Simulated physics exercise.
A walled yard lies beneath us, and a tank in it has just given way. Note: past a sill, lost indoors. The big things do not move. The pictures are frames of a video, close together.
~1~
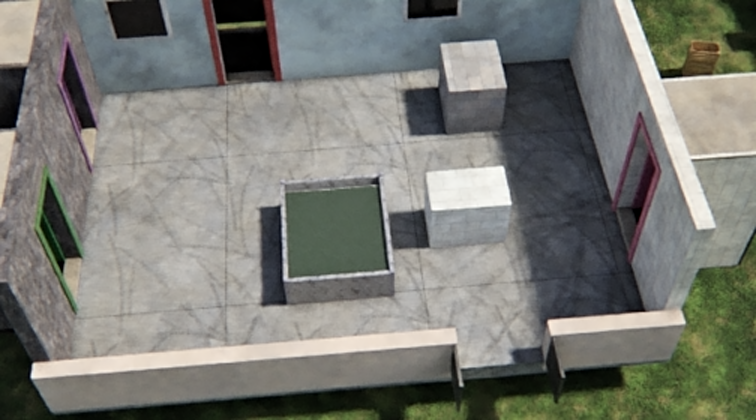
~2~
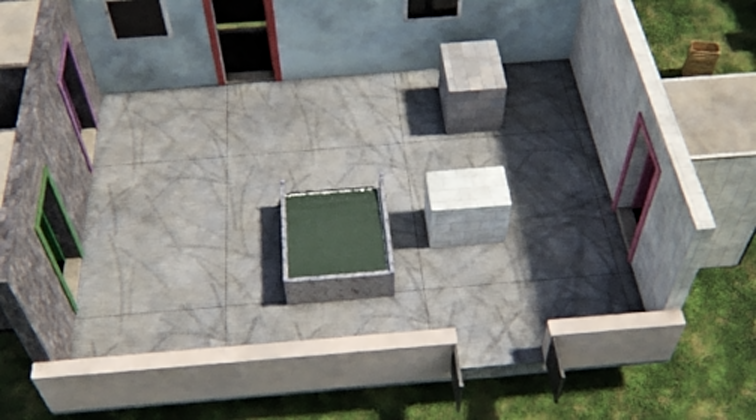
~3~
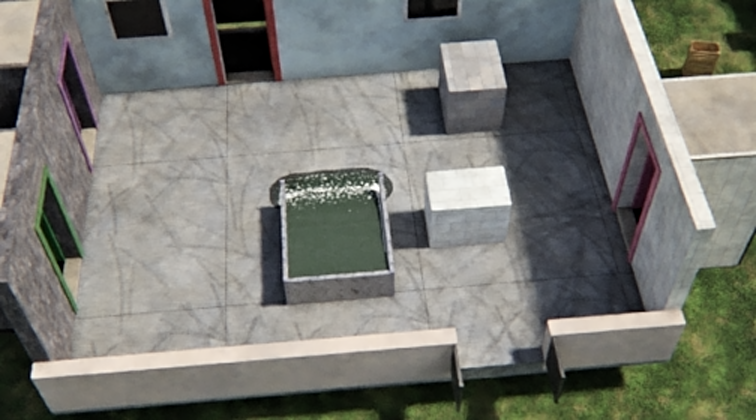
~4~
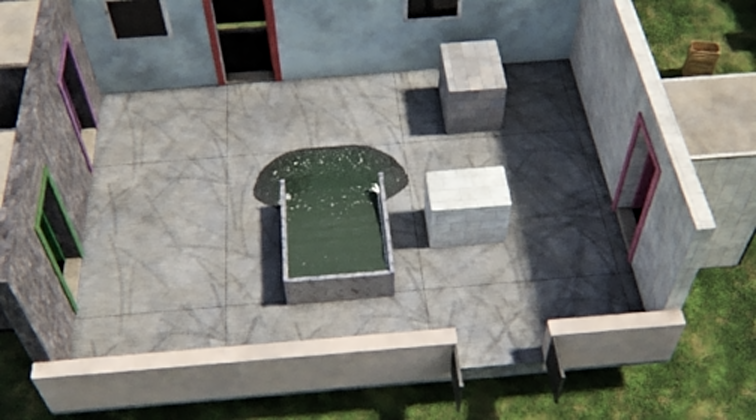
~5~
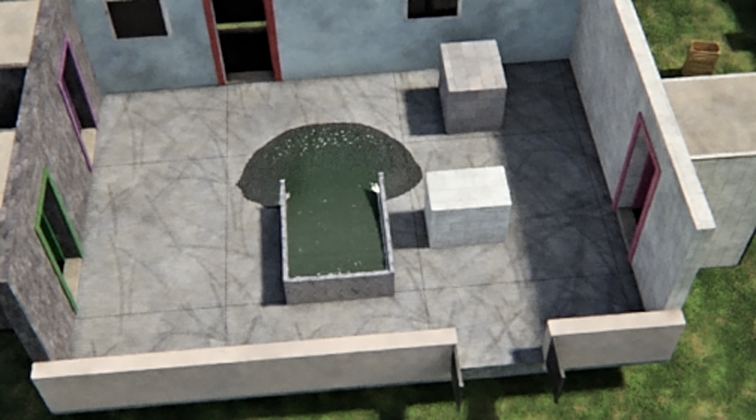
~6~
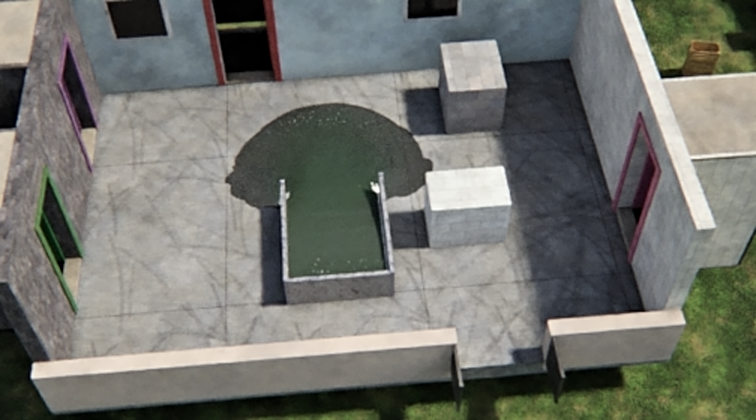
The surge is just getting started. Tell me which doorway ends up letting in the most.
That would be the red doorway.
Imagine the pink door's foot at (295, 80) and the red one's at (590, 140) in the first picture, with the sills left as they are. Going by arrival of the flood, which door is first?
Answer: The door marked pink.
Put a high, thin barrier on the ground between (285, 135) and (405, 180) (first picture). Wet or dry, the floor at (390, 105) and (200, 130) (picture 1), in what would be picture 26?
One after the other: No water, covered.
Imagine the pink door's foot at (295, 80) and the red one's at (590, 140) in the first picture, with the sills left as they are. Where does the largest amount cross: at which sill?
That would be the pink-painted one.
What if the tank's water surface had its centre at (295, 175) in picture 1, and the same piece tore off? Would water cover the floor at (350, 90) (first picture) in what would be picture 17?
It is soaked at that point.
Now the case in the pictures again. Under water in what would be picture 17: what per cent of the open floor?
Estimate: Near 25 %.
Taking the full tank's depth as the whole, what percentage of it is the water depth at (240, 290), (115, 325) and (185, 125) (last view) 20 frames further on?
First spot roughly 0 %, second 0 %, third 6 %.
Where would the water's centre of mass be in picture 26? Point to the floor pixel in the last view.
Point: (327, 138).
A moment on, water covers 20 % of the floor; green door not reached, pink door not reached, purple door not reached, red door a trickle in.
Next, water covers 25 % of the floor; green door not reached, pink door not reached, purple door not reached, red door some in.
Then, water covers 30 % of the floor; green door not reached, pink door not reached, purple door wet at the sill, nothing in, red door a lot in.
Later, water covers 55 % of the floor; green door wet at the sill, nothing in, pink door wet at the sill, nothing in, purple door a trickle in, red door a lot in.
In the end, water covers 80 % of the floor; green door wet at the sill, nothing in, pink door wet at the sill, nothing in, purple door some in, red door a lot in; the red door has let in the most.
